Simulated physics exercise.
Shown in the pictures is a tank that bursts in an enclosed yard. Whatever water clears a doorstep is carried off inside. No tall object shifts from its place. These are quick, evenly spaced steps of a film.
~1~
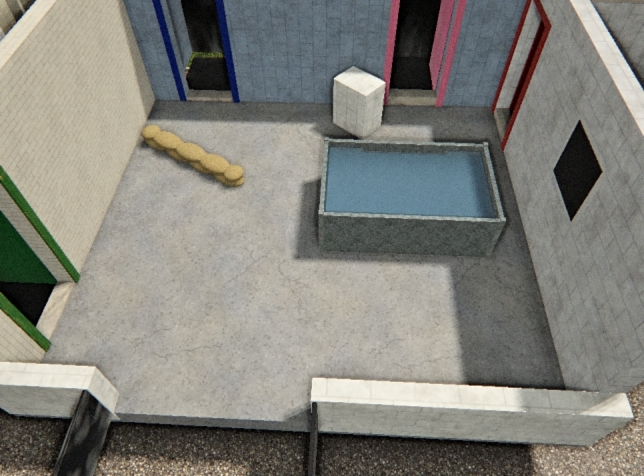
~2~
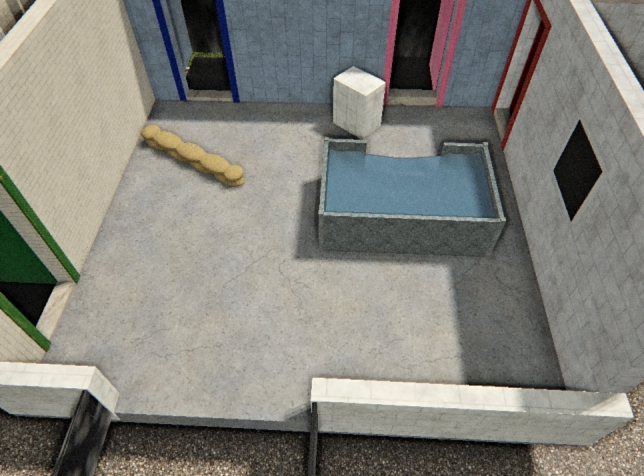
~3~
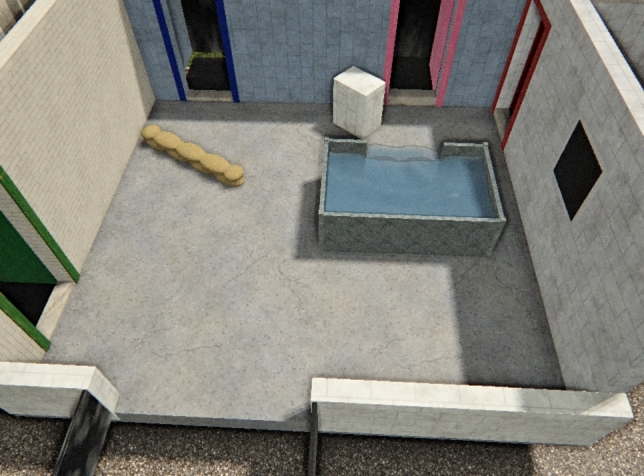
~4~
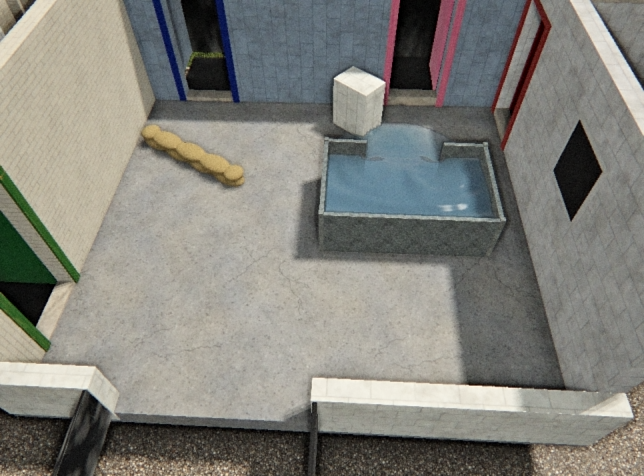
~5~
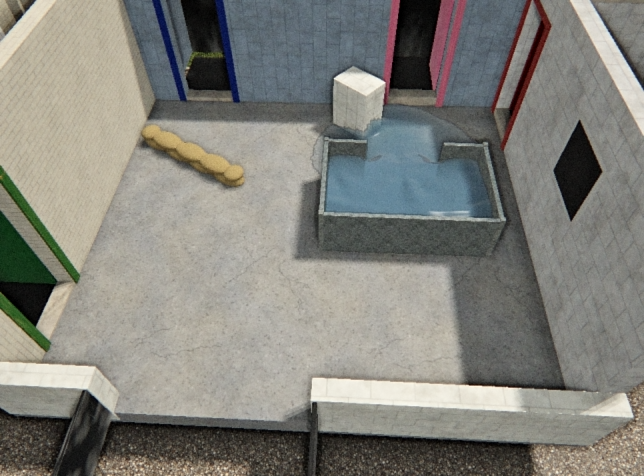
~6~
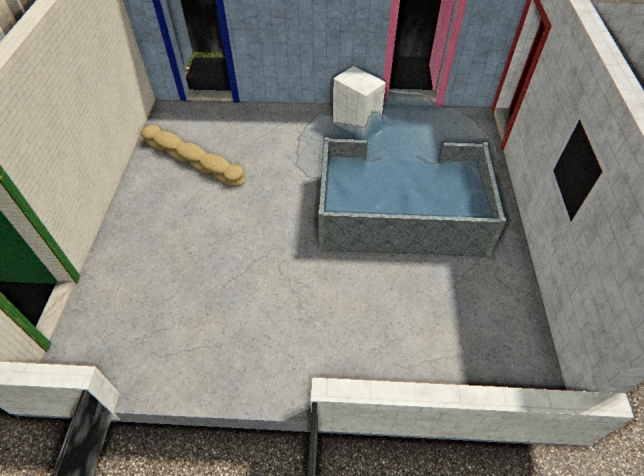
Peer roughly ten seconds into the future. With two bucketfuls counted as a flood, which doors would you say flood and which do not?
Result: The green door never tops two buckets, the pink door tops two buckets, the red door tops two buckets, the blue door tops two buckets.
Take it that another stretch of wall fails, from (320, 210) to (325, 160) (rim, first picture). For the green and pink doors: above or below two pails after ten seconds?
Briefly, the green one crosses the line and the pink one remains below the line.
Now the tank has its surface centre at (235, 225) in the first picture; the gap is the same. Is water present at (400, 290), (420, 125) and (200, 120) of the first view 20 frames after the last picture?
As listed: Untouched, reached, reached.
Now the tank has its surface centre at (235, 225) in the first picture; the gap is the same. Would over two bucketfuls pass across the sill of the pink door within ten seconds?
Briefly, the pink door remains below.
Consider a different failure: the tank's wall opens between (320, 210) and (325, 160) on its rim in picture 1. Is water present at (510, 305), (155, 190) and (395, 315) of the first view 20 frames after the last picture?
Taking the spots in turn: Untouched, swamped and untouched.
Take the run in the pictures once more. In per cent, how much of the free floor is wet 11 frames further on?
Around 30 in a hundred.
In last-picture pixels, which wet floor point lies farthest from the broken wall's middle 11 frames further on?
Roughly at (156, 101).
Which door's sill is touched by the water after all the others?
That would be the one in green.
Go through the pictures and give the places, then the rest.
The first frame shows the water tank at (407, 181) is whole and still.
In the second frame, water pours out on the water tank's far side and has run to a hidden place.
In the third frame, the front is at a hidden place, out from the gap on the water tank's far side.
In the fourth frame, the front is at (380, 125), out from the gap on the water tank's far side.
In the fifth frame, water pours out on the water tank's far side and has run to a hidden place.
In the sixth frame, water pours out on the water tank's far side and has run to (448, 108).
A moment on, water covers 20 % of the floor; the green door not reached, the pink door far over two buckets in, the red door wet at the sill, nothing in, the blue door not reached.
Next, water covers 30 % of the floor; the green door not reached, the pink door far over two buckets in, the red door over two buckets in, the blue door wet at the sill, nothing in.
Then, water covers 40 % of the floor; the green door not reached, the pink door far over two buckets in, the red door far over two buckets in, the blue door wet at the sill, nothing in.
Later, water covers 55 % of the floor; the green door wet at the sill, nothing in, the pink door far over two buckets in, the red door far over two buckets in, the blue door over two buckets in.
In the end, water covers 85 % of the floor; the green door wet at the sill, nothing in, the pink door far over two buckets in, the red door far over two buckets in, the blue door far over two buckets in.
